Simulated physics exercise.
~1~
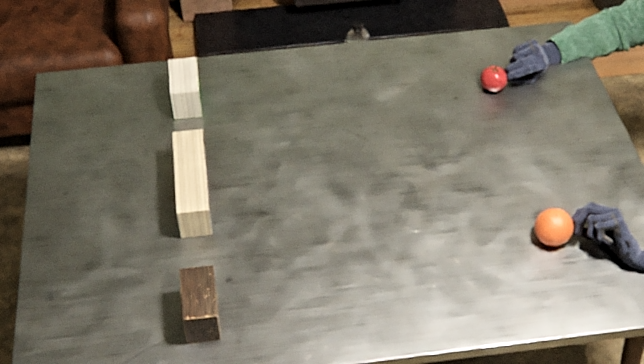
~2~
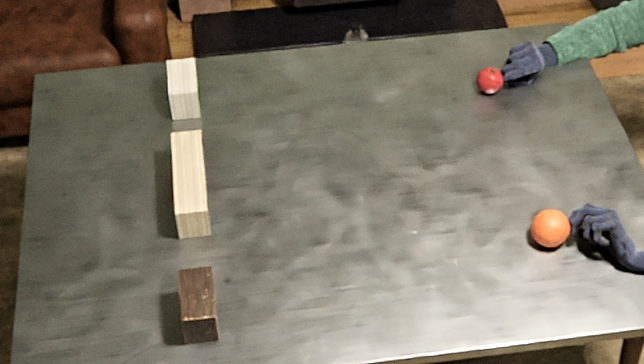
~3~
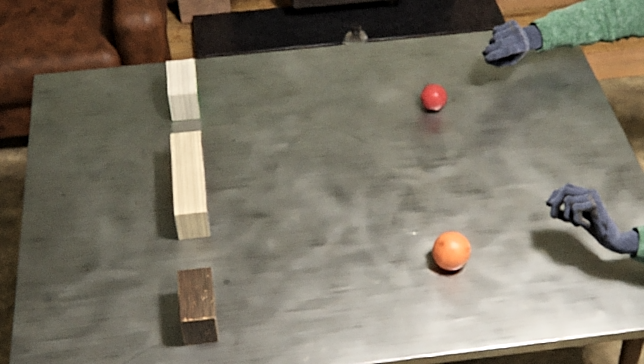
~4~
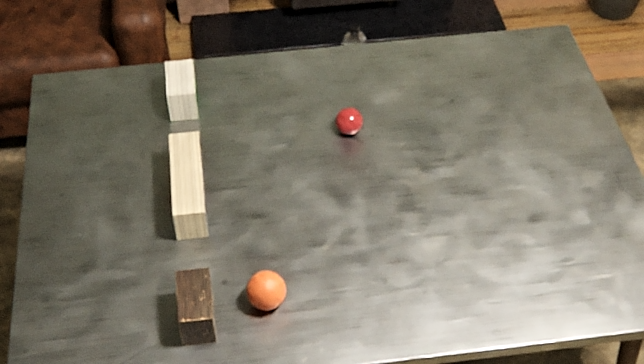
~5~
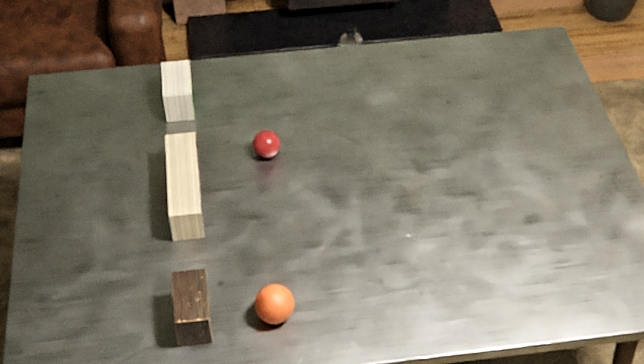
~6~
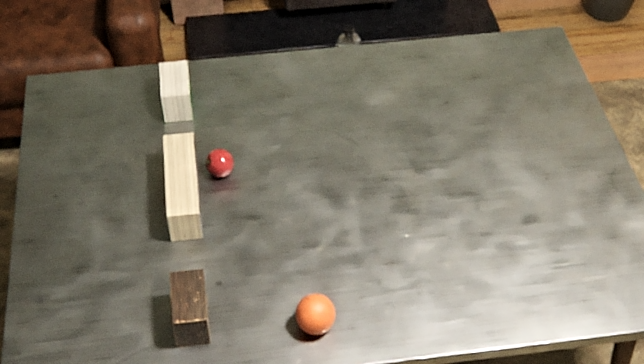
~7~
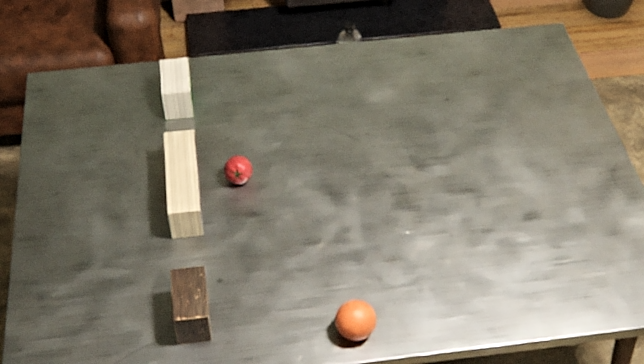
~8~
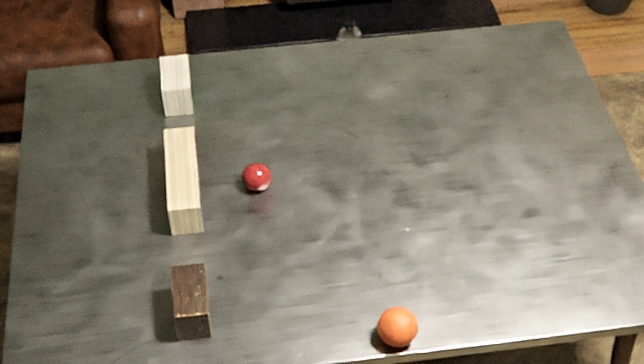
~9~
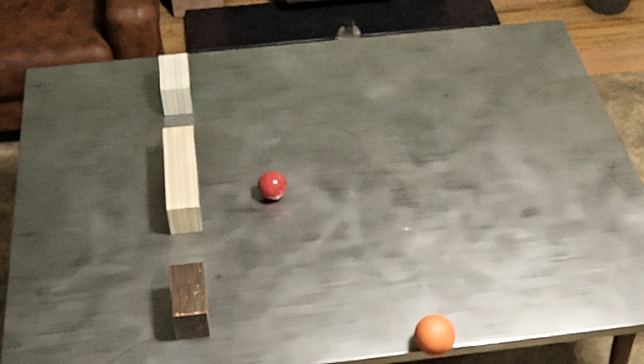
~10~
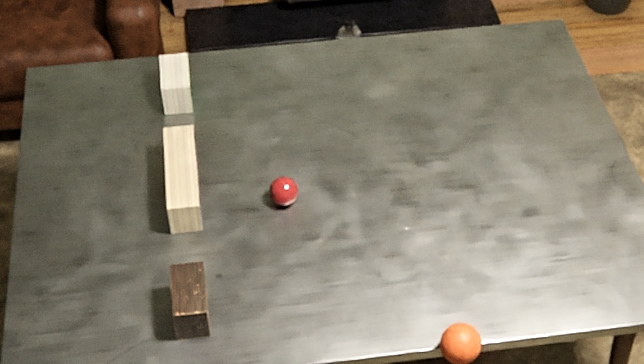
An orange and a red tomato rolled left across a dark table after two gloved hands let them go, and the orange bounced off the black block before the tomato bumped a pale block, both drifting back right, the orange ending near the front edge.
